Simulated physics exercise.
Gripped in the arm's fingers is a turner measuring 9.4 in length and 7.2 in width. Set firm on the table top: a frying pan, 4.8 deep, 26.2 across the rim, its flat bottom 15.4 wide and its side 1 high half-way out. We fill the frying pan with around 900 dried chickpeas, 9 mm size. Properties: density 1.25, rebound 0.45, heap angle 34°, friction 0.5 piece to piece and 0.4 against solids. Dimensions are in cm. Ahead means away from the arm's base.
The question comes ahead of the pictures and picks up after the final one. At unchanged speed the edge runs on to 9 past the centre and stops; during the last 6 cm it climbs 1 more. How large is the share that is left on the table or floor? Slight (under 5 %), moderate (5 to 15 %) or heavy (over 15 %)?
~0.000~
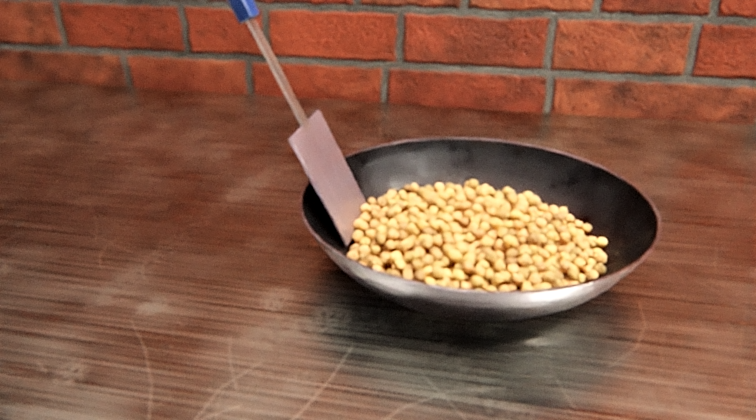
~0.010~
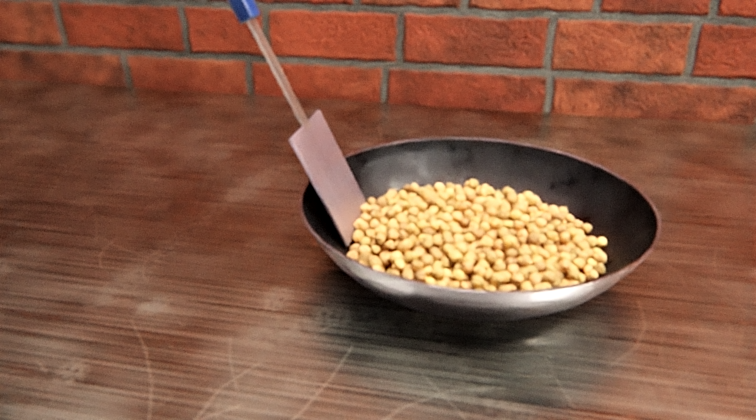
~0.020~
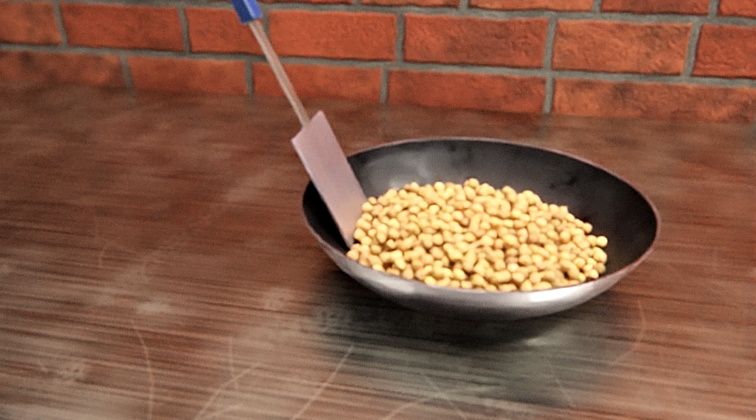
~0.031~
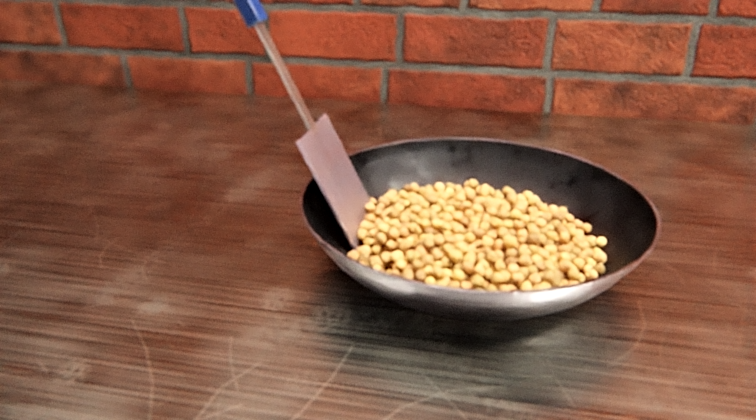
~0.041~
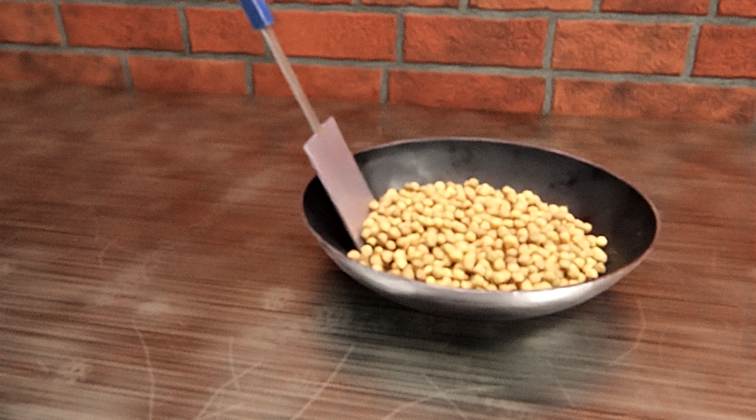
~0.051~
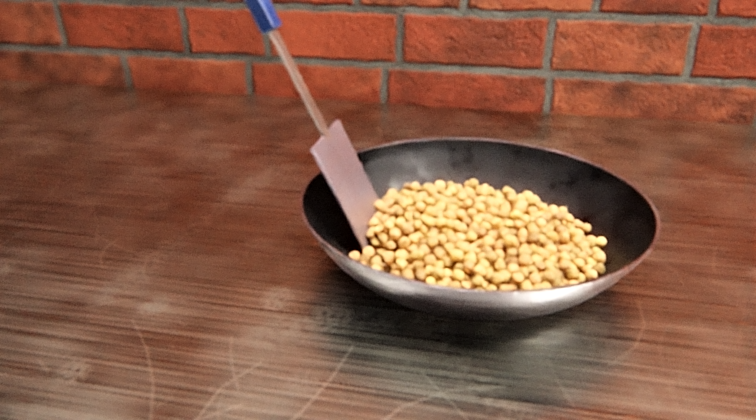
Moderate.
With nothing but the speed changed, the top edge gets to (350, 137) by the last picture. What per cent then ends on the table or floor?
My guess is around 25 percent.
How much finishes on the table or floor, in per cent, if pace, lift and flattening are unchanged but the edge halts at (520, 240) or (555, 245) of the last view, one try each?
Estimates, in order: 0 % and 0 %.
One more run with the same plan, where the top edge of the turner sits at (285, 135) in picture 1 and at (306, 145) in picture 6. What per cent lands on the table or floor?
My guess would be close to 5 per cent.
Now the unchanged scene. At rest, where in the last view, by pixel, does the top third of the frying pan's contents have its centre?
Centre: Roughly (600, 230).
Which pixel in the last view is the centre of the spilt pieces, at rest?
Approximately at (699, 270).
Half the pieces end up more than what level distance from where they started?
Distance: Near 3 cm.
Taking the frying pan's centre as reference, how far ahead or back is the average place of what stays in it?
Ahead of centre, roughly 4.0 centimetres.
After 0.17 s, sloping 64°, highest piece 4 above the table; 900 in the frying pan.
After 0.29 s, sloping 64°, highest piece 5 above the table; 900 in the frying pan.
After 0.55 s, sloping 64°, highest piece 6 above the table; 813 in the frying pan, 80 on the table or floor, 7 on the blade or in flight.
After 1.60 s, sloping 64°, highest piece 6 above the table; 810 in the frying pan, 90 on the table or floor.
At rest, 810 in the frying pan, 90 on the table or floor. That is 10 % on the table or floor.
